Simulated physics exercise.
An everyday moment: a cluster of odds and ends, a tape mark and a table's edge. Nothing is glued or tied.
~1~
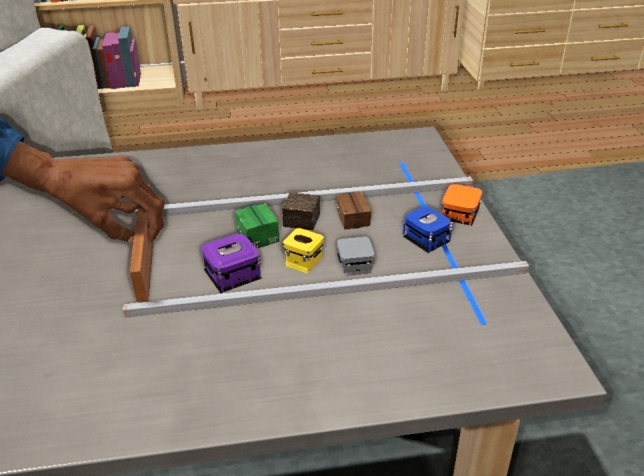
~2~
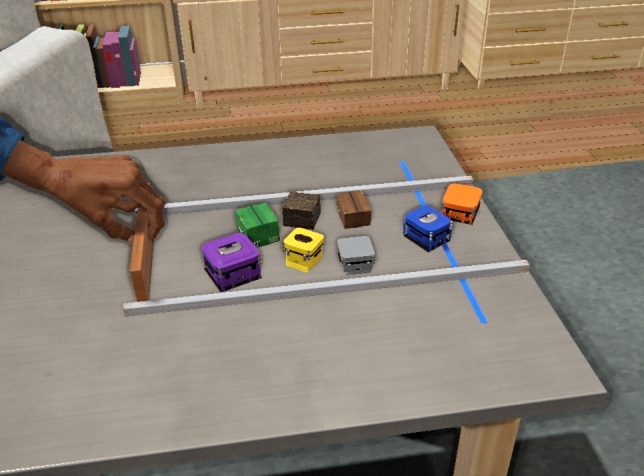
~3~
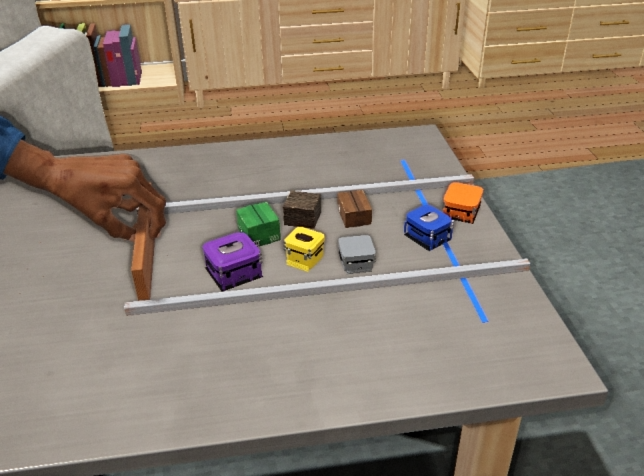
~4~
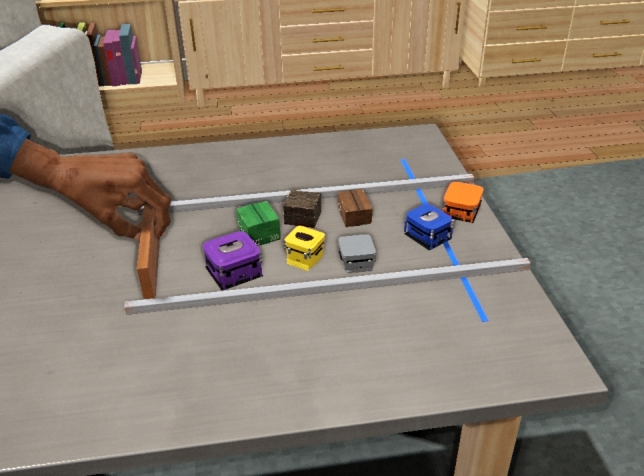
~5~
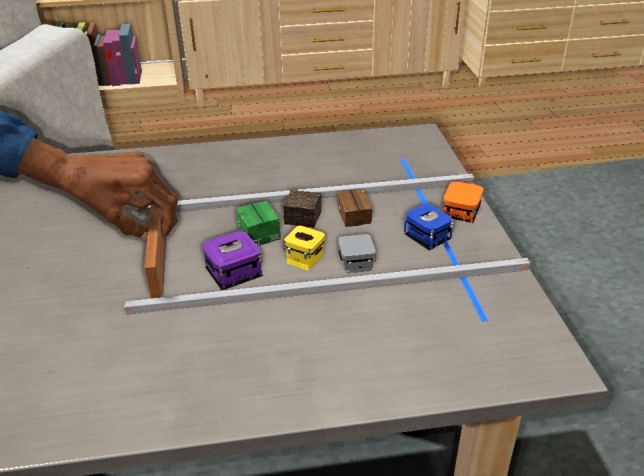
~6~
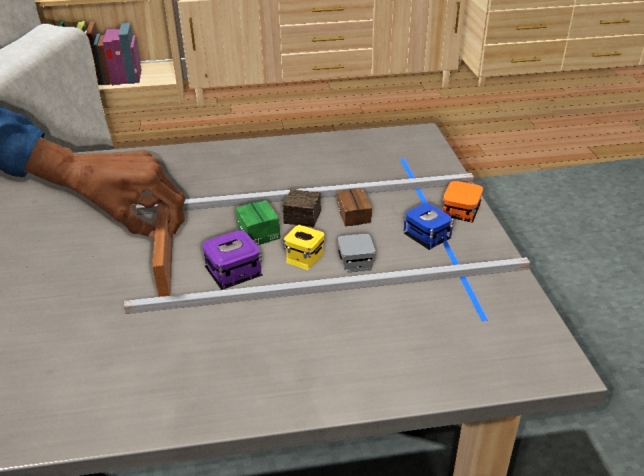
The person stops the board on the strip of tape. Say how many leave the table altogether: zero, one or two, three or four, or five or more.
The number that fall off is one or two.
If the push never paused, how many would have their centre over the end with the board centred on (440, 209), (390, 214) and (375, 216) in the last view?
Place by place, 2, 0 and 0.
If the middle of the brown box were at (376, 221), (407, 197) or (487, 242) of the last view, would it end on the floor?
Place by place, it does not fall; is kept; tumbles off.
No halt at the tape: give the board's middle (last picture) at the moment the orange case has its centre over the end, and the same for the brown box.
Its middle is around (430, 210) and around (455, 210).
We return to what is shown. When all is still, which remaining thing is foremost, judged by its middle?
The grey case ends nearest.
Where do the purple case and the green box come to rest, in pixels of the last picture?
The purple case stops around (473, 239); the green box around (449, 208).
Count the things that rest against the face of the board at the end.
That makes 3.
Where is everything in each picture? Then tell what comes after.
The first frame shows orange case (461, 205); blue case (427, 229); brown box (353, 210); board (144, 241); tape (436, 230).
The second frame shows blue case (427, 228); green box (258, 226).
The third frame shows brown box (354, 209); yellow case (305, 249).
The fourth frame shows orange case (463, 202); purple case (233, 259).
The fifth frame shows blue case (428, 227); grey case (357, 254).
The sixth frame shows orange case (462, 202); blue case (428, 226); brown box (354, 207); board (164, 236); tape (437, 226).
A little later, none off yet; orange case at rest near (462, 202); blue case at rest near (428, 226); brown box at rest near (354, 207).
Next, none off yet; orange case at rest near (462, 202); blue case at rest near (428, 226); brown box shifted about its own width near (385, 199).
Later still, none off yet; orange case moving near (464, 200); blue case shifted about its own width near (477, 221); brown box shifted well along near (429, 192).
When it is over, the number that fall off is one or two; down, blue case and orange case.
